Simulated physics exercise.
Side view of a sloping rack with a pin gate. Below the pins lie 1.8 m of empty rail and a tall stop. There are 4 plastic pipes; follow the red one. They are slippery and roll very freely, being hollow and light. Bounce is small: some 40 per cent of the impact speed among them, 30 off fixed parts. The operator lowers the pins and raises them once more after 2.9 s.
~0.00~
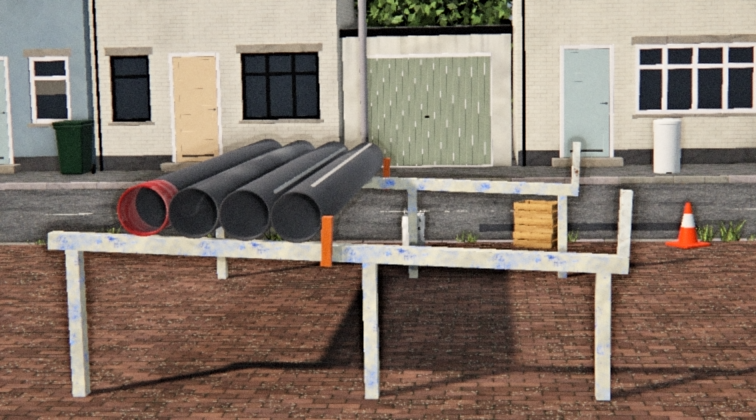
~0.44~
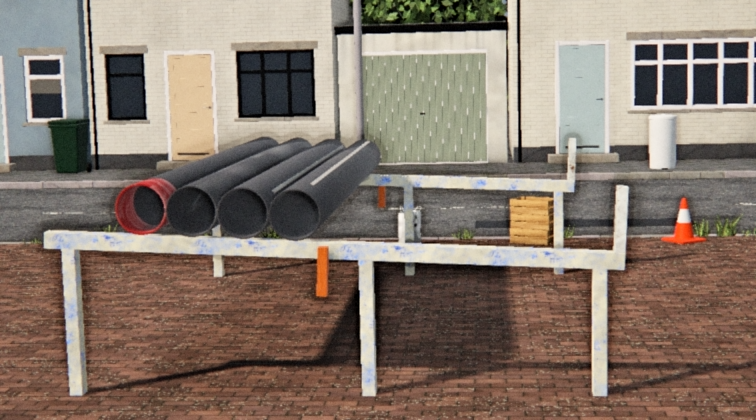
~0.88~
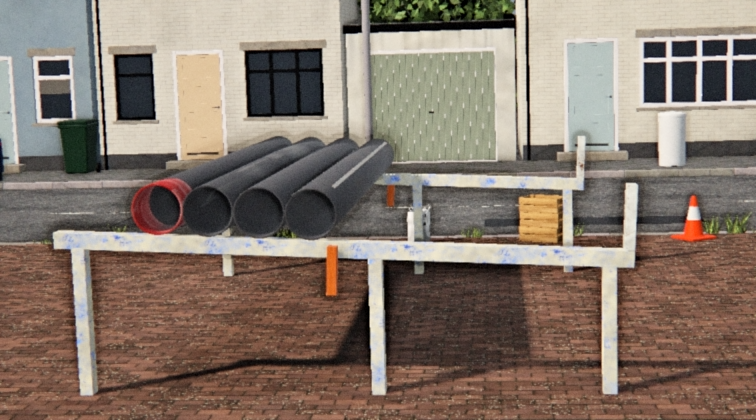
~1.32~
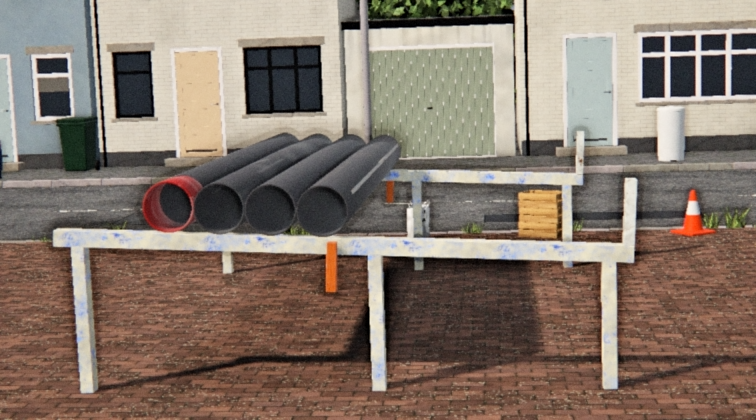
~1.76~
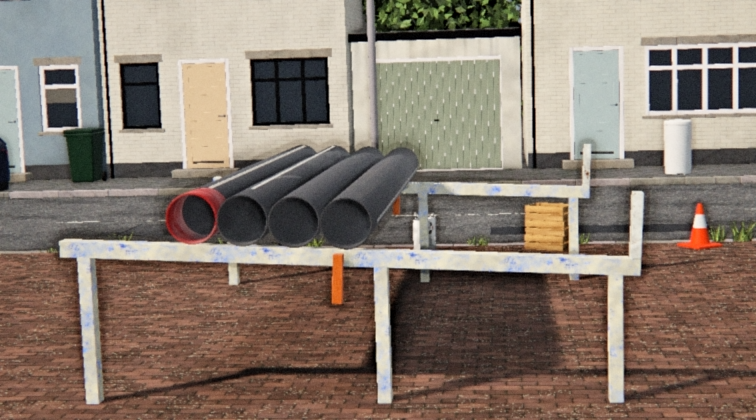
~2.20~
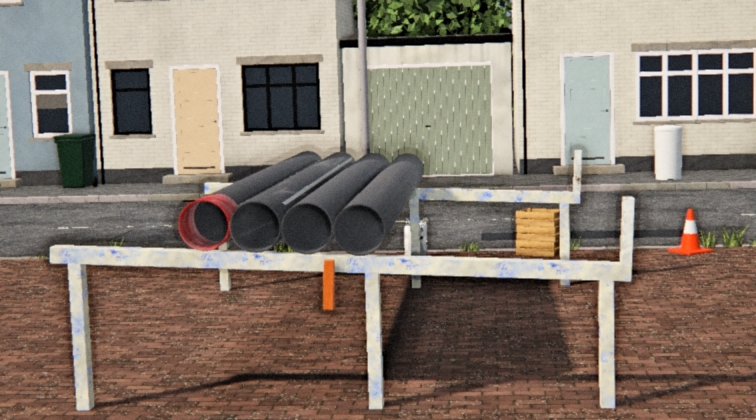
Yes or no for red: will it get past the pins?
Red stays behind the pins.
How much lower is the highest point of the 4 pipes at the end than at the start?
About 5 cm.
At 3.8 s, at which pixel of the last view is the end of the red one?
Around (241, 227).
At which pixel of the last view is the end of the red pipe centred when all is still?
Near (246, 227).
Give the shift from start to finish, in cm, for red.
Moved: Red 60.
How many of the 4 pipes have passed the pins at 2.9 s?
By then 2.
Then, 2.9 s in, red is on the rails, 50 cm above the pins, rolling right; 2 through so far.
Then, 3.8 s in, red is on the rails, 55 cm above the pins, rolling left; 2 through so far.
Then, 4.9 s in, red is on the rails, 65 cm above the pins; 2 through so far.
In the end (6.1 s), red is on the rails, 50 cm above the pins; 2 through so far.
